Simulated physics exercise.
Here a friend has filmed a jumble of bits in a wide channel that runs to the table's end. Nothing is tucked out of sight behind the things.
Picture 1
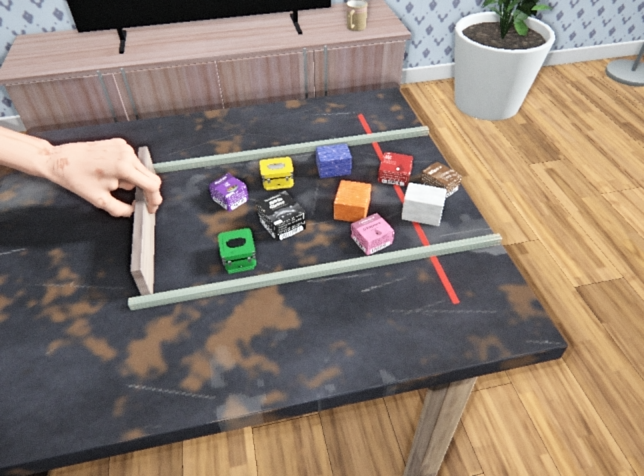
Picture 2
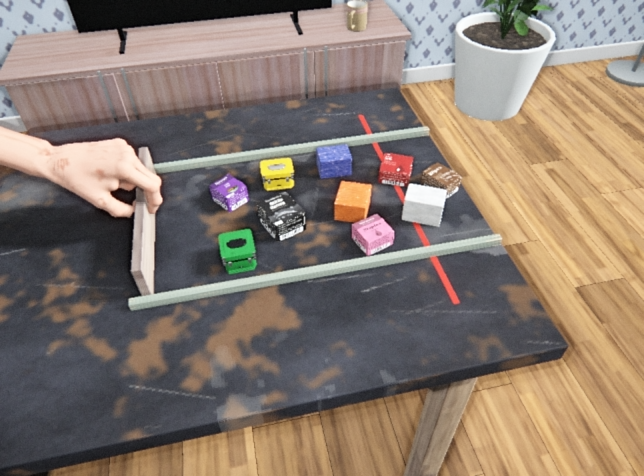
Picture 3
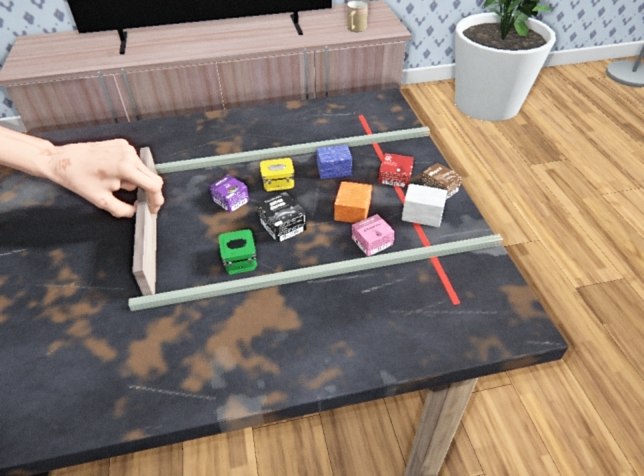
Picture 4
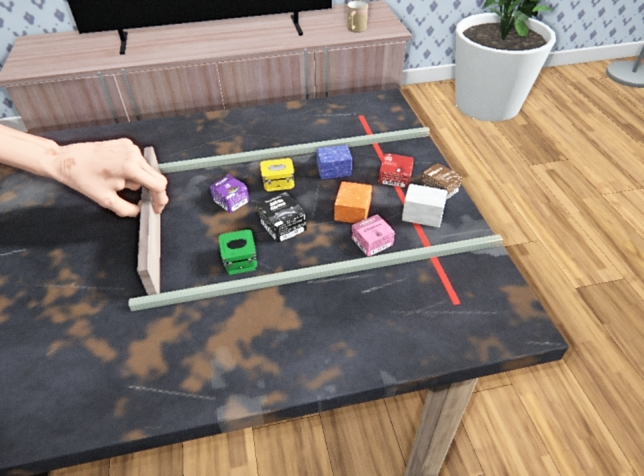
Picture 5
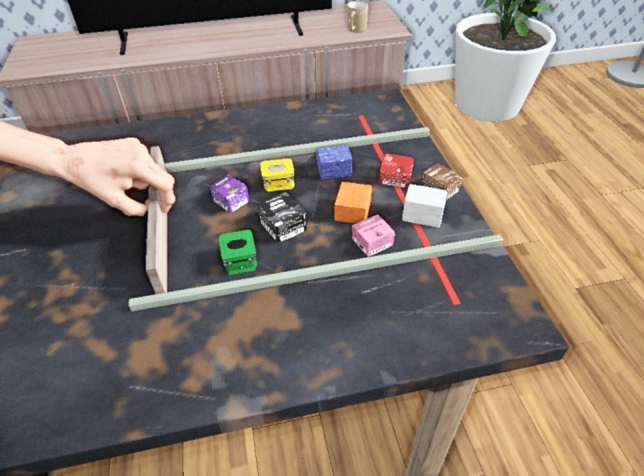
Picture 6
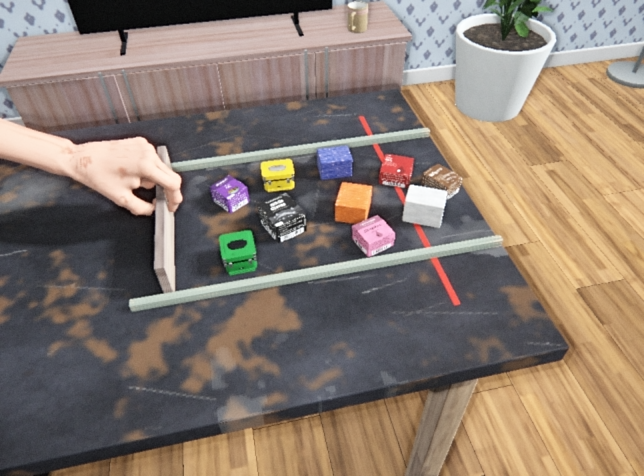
A hand grips an upright wooden board at the left end of a channel between two pale rails on a dark table, at first barely moving. It then slides the board a short way right, toward scattered colourful boxes that stay still, some near a red line.
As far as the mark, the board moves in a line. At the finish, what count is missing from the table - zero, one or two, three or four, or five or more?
Missing: One or two.
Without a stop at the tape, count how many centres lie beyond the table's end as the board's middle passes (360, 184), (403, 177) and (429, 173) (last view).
0, 2 and 6.
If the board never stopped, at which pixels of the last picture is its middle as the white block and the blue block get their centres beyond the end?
The middle is at (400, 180) when it's the white block, and at (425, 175) when it's the blue block.
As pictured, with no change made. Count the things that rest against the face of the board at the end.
It is in contact with 4.
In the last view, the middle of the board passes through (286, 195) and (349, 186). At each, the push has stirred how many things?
Counts: 5, 9.
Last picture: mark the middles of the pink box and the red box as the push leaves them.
Final spots - pink box (467, 225), red box (445, 160).
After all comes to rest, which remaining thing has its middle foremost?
The white block finishes nearest.
Soon after, none off yet; brown box at rest near (442, 182); white block at rest near (425, 206); red box at rest near (397, 171).
Then, none off yet; brown box at rest near (442, 182); white block moving near (429, 206); red box at rest near (397, 171).
At rest, the number that fall off is one or two; fallen, brown box.
